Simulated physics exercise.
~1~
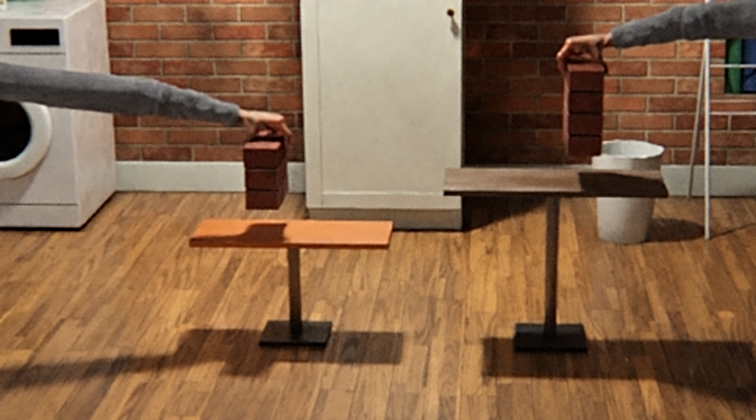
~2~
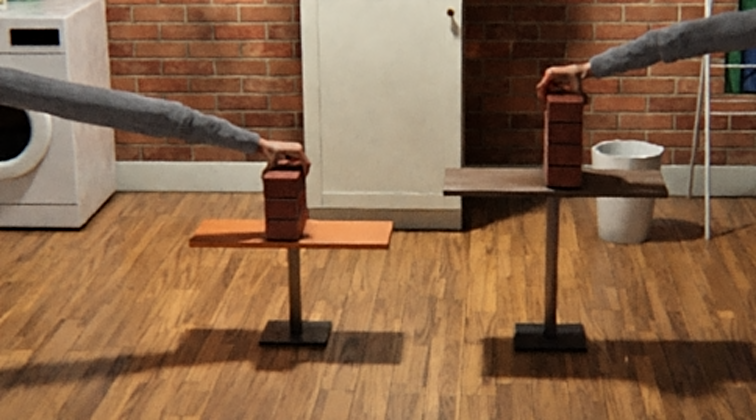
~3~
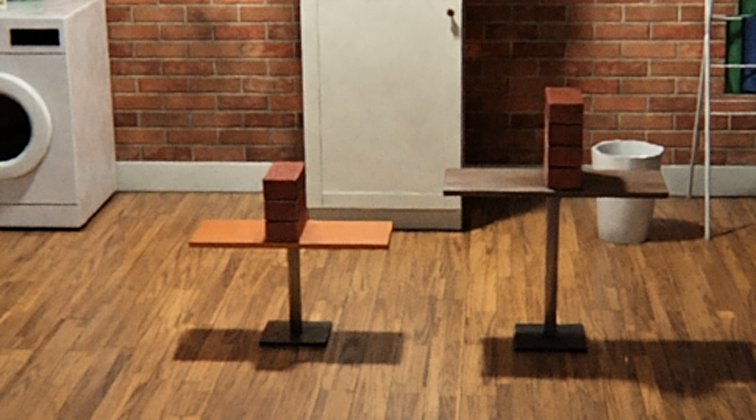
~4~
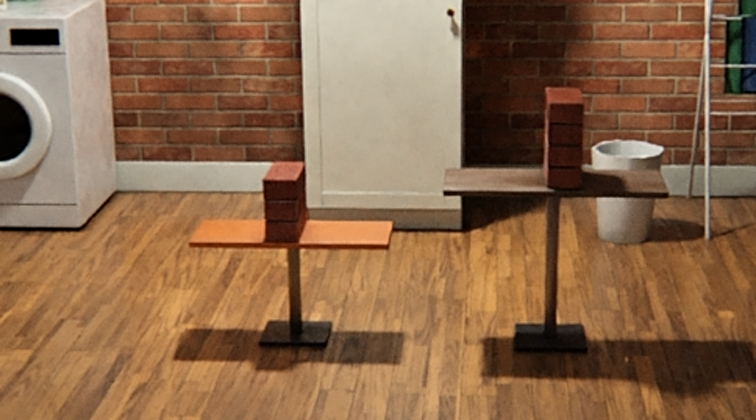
In a brick-walled laundry room, two hands lowered stacks of red bricks onto a low orange stand on the left and a taller brown side table on the right, then let go and withdrew, and both stayed upright and steady.
